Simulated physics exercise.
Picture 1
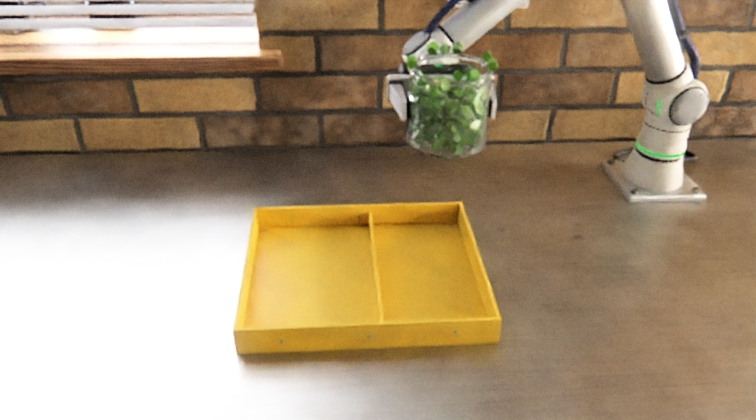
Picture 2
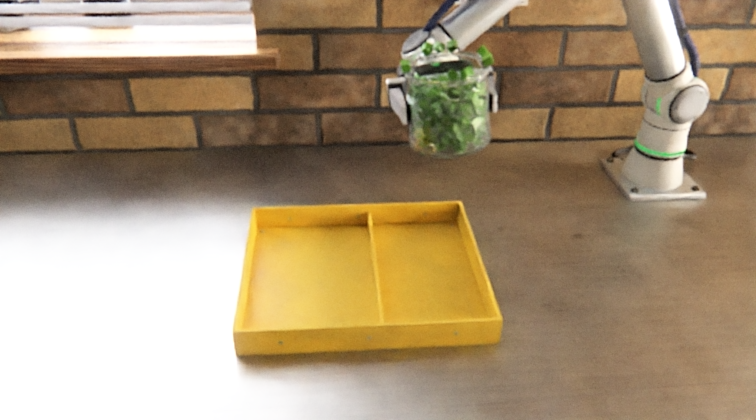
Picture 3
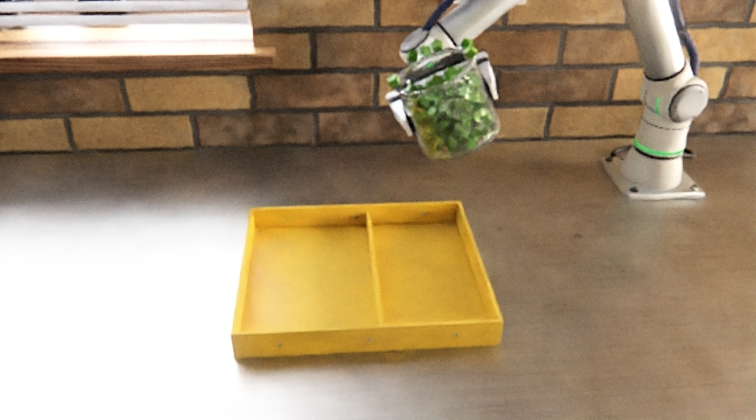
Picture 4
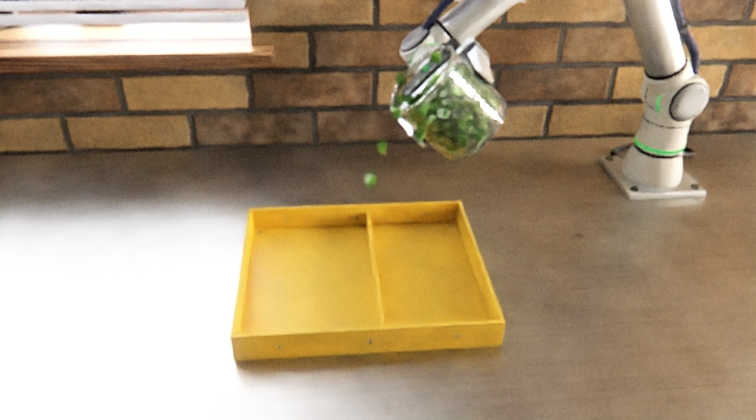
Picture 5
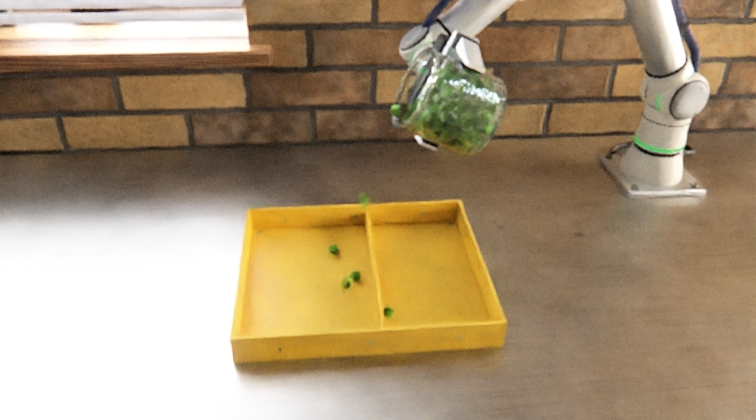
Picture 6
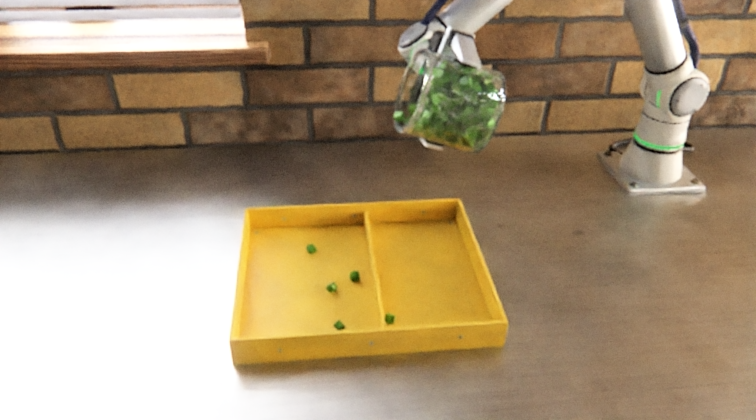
A robot arm holds a clear tumbler heaped with green vegetable pieces above a divided yellow tray, then tilts it steadily to the left. A few pieces drop from its mouth and scatter in the tray, mostly in the left part, while most remain inside the steeply tipped tumbler.
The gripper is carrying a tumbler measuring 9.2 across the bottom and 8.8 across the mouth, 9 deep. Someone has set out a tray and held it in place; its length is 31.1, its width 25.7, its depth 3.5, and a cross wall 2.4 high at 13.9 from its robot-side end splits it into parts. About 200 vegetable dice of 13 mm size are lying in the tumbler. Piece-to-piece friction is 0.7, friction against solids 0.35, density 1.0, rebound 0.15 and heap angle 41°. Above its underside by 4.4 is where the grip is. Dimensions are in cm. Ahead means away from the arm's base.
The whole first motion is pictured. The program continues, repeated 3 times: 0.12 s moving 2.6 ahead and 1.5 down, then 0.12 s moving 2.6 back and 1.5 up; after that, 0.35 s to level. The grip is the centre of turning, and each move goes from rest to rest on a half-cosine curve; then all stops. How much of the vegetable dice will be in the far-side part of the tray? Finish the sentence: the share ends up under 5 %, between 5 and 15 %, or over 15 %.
The share ends up between 5 and 15 %.
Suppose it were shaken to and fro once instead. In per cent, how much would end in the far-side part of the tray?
Then roughly 5 percent.
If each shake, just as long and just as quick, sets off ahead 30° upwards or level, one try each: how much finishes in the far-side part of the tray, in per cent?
Near 30 and 20 percent respectively.
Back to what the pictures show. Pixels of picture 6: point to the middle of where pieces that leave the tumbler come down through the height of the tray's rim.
Close to pixel (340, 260).
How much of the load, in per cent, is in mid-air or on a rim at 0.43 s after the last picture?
0 %.
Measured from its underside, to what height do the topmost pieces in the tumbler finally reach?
Height at rest: Approx. 9.0 cm.
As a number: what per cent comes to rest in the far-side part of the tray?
Some 8 in a hundred.
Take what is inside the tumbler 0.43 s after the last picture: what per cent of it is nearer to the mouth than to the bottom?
About 40 per cent.
Then, 0.43 s on, tilted 71° forward, highest piece 28 above the table; 185 in the tumbler, 13 in the far-side part, 1 in the robot-side part, 1 in flight or on a rim.
Then, 0.86 s on, tilted 48° forward, highest piece 28 above the table; 185 in the tumbler, 14 in the far-side part, 1 in the robot-side part.
Then, 1.27 s on, level, highest piece 30 above the table; 185 in the tumbler, 14 in the far-side part, 1 in the robot-side part.
Then, 2.32 s on, level, highest piece 30 above the table; 185 in the tumbler, 14 in the far-side part, 1 in the robot-side part.
In the end, 185 in the tumbler, 14 in the far-side part, 1 in the robot-side part. That is 7 % in the far-side part of the tray.
